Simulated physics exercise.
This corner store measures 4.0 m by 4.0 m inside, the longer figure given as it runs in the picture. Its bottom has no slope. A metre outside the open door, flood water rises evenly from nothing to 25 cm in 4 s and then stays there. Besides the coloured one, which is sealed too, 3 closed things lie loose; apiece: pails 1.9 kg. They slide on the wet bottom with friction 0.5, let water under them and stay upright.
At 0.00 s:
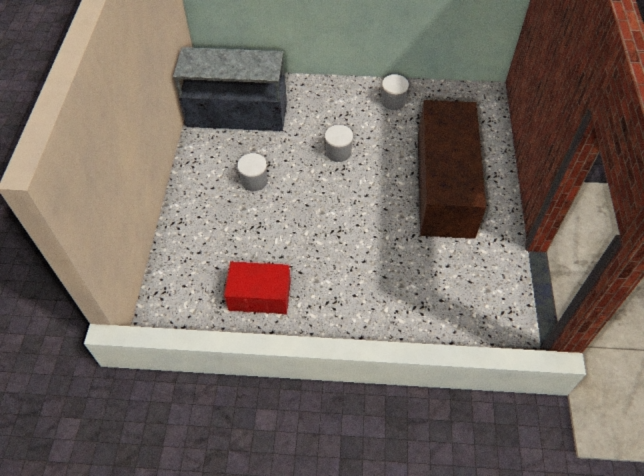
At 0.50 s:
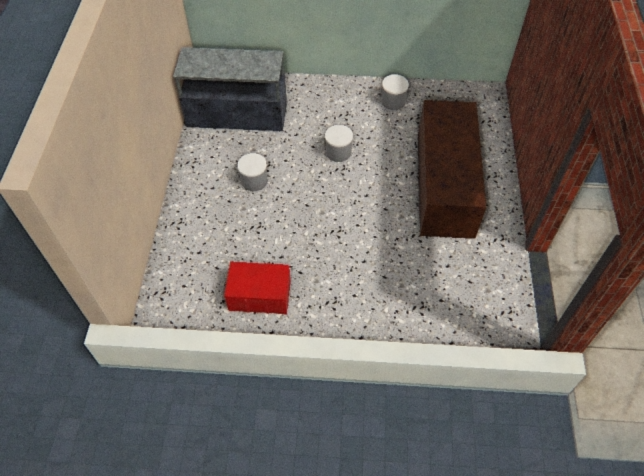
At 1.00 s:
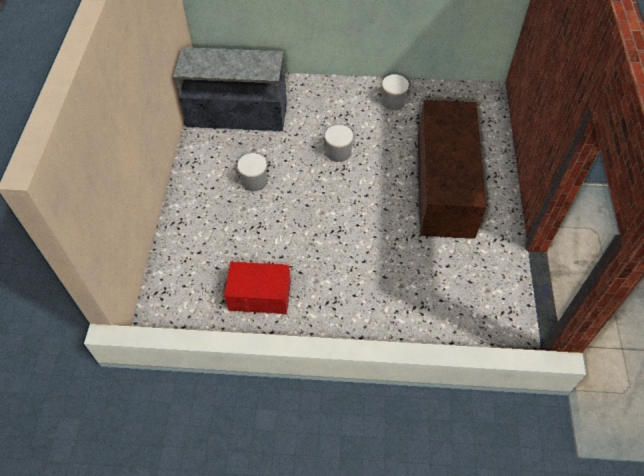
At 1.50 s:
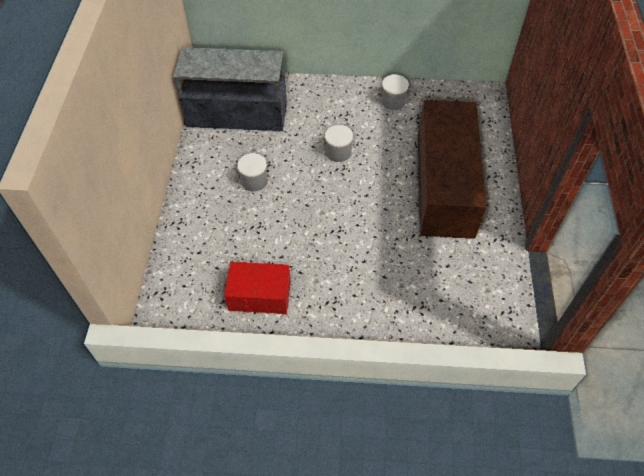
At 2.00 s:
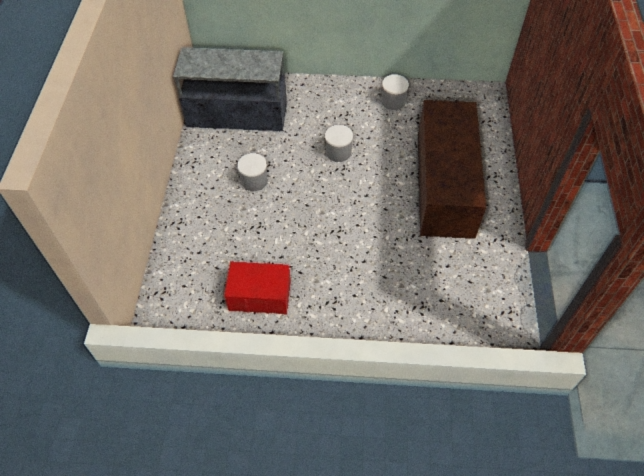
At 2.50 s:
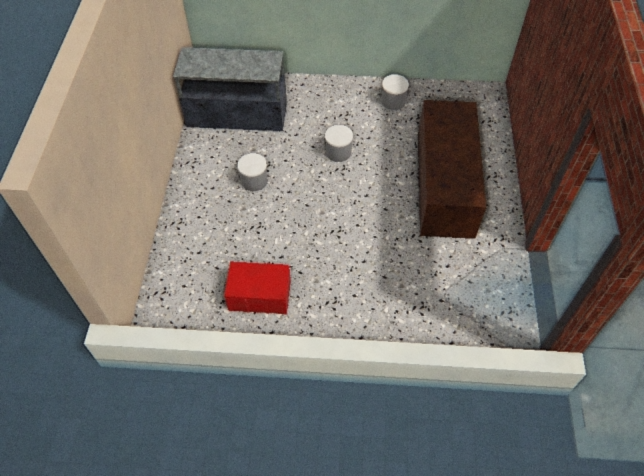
The footage shows a small walled room holding a red crate, a dark brown block and pale cylinders, while bluish water covers the ground outside and then spreads in through the doorway at right; the objects inside stay still.
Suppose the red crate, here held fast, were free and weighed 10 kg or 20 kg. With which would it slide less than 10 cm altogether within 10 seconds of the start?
I expect that neither load is enough.
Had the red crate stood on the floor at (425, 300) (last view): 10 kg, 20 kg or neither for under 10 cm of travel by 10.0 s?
Neither is enough.
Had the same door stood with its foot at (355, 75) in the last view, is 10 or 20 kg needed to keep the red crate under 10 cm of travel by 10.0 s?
In that case neither load is enough.
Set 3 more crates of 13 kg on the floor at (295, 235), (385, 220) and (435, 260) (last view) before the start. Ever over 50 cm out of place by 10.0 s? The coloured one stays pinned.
In turn: More, short of it, over.
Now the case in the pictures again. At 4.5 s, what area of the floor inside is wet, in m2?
Some 6.5 m2.
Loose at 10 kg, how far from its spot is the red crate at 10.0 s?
Roughly 200 cm.
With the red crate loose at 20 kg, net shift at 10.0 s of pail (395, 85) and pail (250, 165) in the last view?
In that order: 50 cm, 300 cm.
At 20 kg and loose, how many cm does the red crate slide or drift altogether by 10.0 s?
Some 250 cm in all.
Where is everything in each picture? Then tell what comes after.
The first picture shows the red crate at (257, 280), on the bottom; 0.0 m2 under water; 0 of 4 have shifted.
The second picture shows the red crate at (257, 280) rests on the ground; 0.0 m2 under water; 0 of 4 have shifted.
The third picture shows the red crate at (257, 280) rests on the ground; water covers 0.0 m2; 0 of 4 have shifted.
The fourth picture shows the red crate at (257, 280), on the bottom; water covers 0.0 m2; 0 of 4 have shifted.
The fifth picture shows the red crate at (257, 280) rests on the ground; 0.1 m2 under water; 0 of 4 have shifted.
The sixth picture shows the red crate at (257, 280), on the bottom; 0.7 m2 under water; 0 of 4 have shifted.
After 3.5 s the red crate would be 0 cm from its start with 10 kg and 0 cm from its start with 20 kg; 0 cm of water round it then.
After 4.5 s the red crate would be 3 cm from its start with 10 kg and 0 cm from its start with 20 kg; 4 cm of water round it then.
After 7.0 s the red crate would be 103 cm from its start with 10 kg and 88 cm from its start with 20 kg; 14 cm of water round it then.
After 10.0 s the red crate would be 200 cm from its start with 10 kg and 204 cm from its start with 20 kg; 19 cm of water round it then.
